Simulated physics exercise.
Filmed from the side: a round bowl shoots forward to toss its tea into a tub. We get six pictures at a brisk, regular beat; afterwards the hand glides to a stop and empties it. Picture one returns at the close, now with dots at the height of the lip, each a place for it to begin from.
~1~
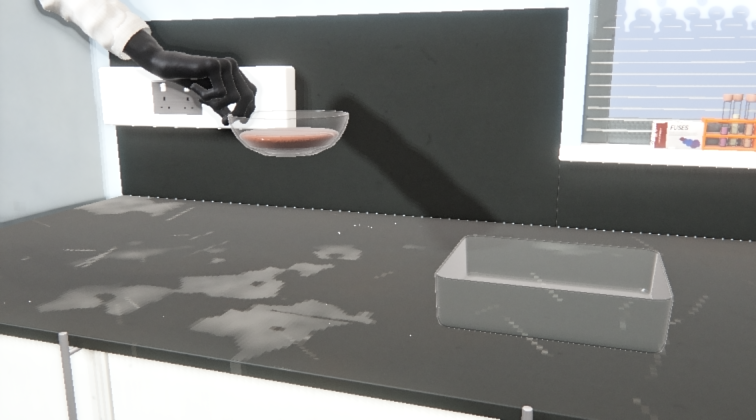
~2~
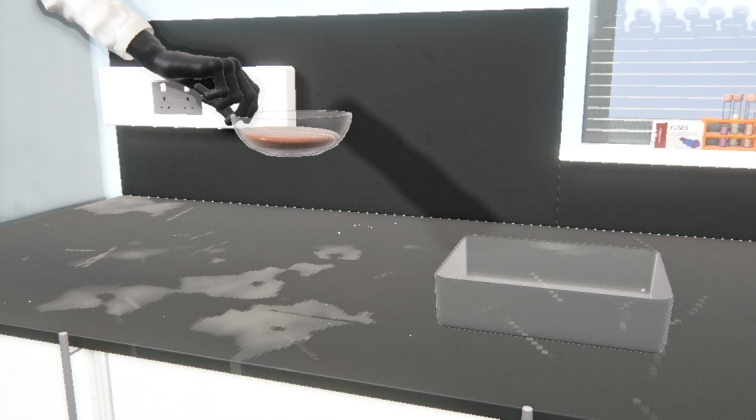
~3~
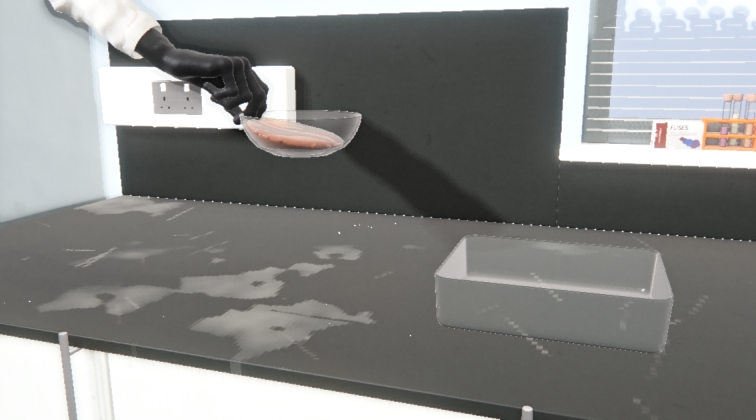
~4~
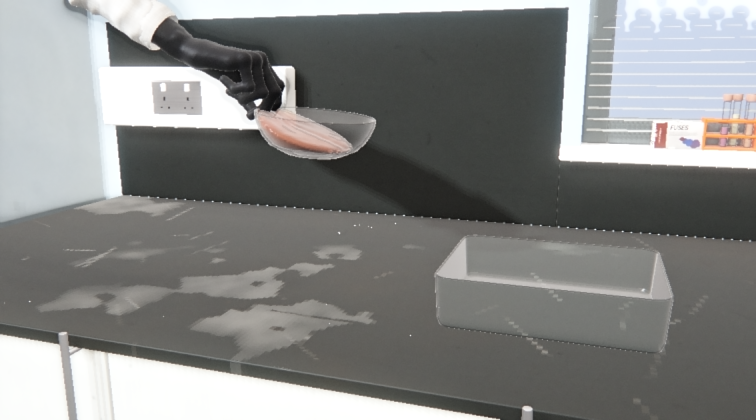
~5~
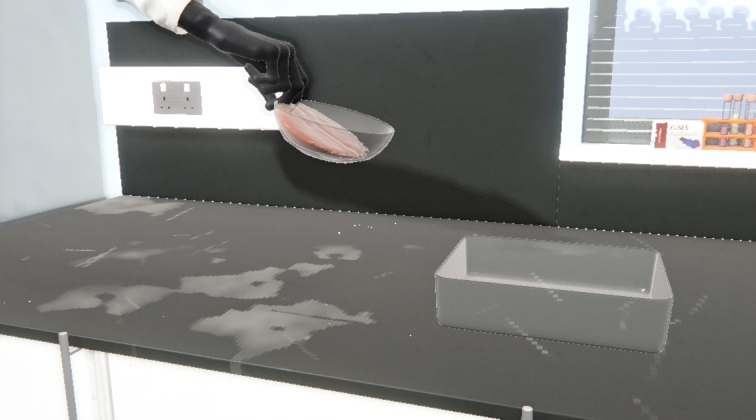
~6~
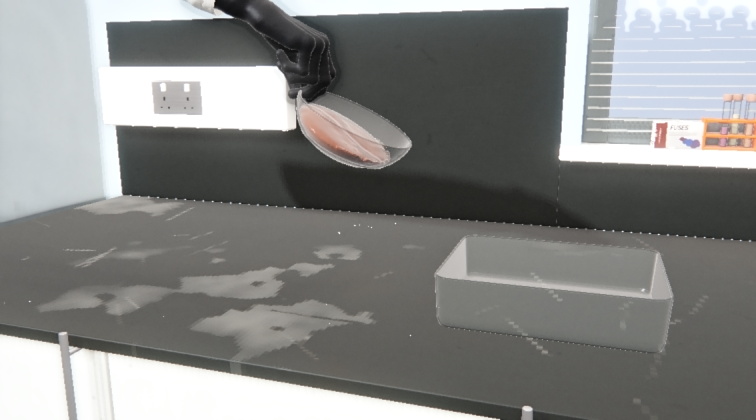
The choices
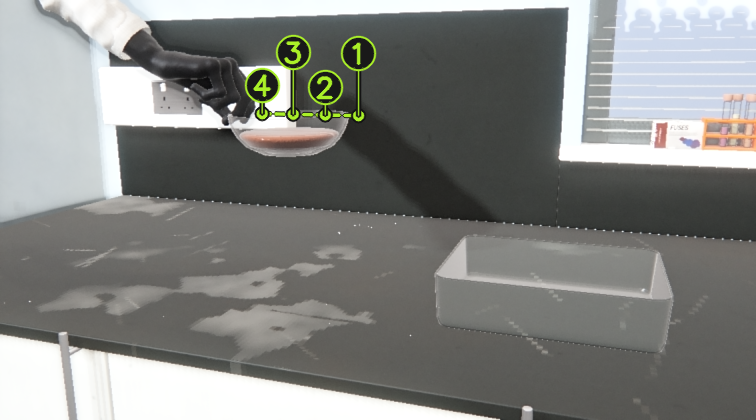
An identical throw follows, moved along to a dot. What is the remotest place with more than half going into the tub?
That is dot 3.
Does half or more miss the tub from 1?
No.
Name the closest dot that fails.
Dot 4.
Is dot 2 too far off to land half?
No, that is safe.
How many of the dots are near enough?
Three.
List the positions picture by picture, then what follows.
The first picture shows upright, lip at (342, 115); tub from (437, 323) to (664, 352); nothing has left yet.
The second picture shows upright, lip at (346, 115); nothing has left yet.
The third picture shows upright, lip at (355, 116); nothing has left yet.
The fourth picture shows tipped about 6°, lip at (371, 122); nothing has left yet.
The fifth picture shows tipped about 15°, lip at (390, 132); nothing has left yet.
The sixth picture shows tipped about 27°, lip at (407, 147); nothing has left yet.
On the marked copy, 1 at (358, 115); 2 at (325, 115); 3 at (293, 114); 4 at (262, 113).
Choosing 1, about 72 % lands in the tub, 6 % falls short and 22 % goes beside or beyond.
Choosing 2, about 76 % lands in the tub, 7 % falls short and 17 % goes beside or beyond.
Choosing 3, about 66 % lands in the tub, 22 % falls short and 13 % goes beside or beyond.
Choosing 4, about 34 % lands in the tub, 59 % falls short and 7 % goes beside or beyond.
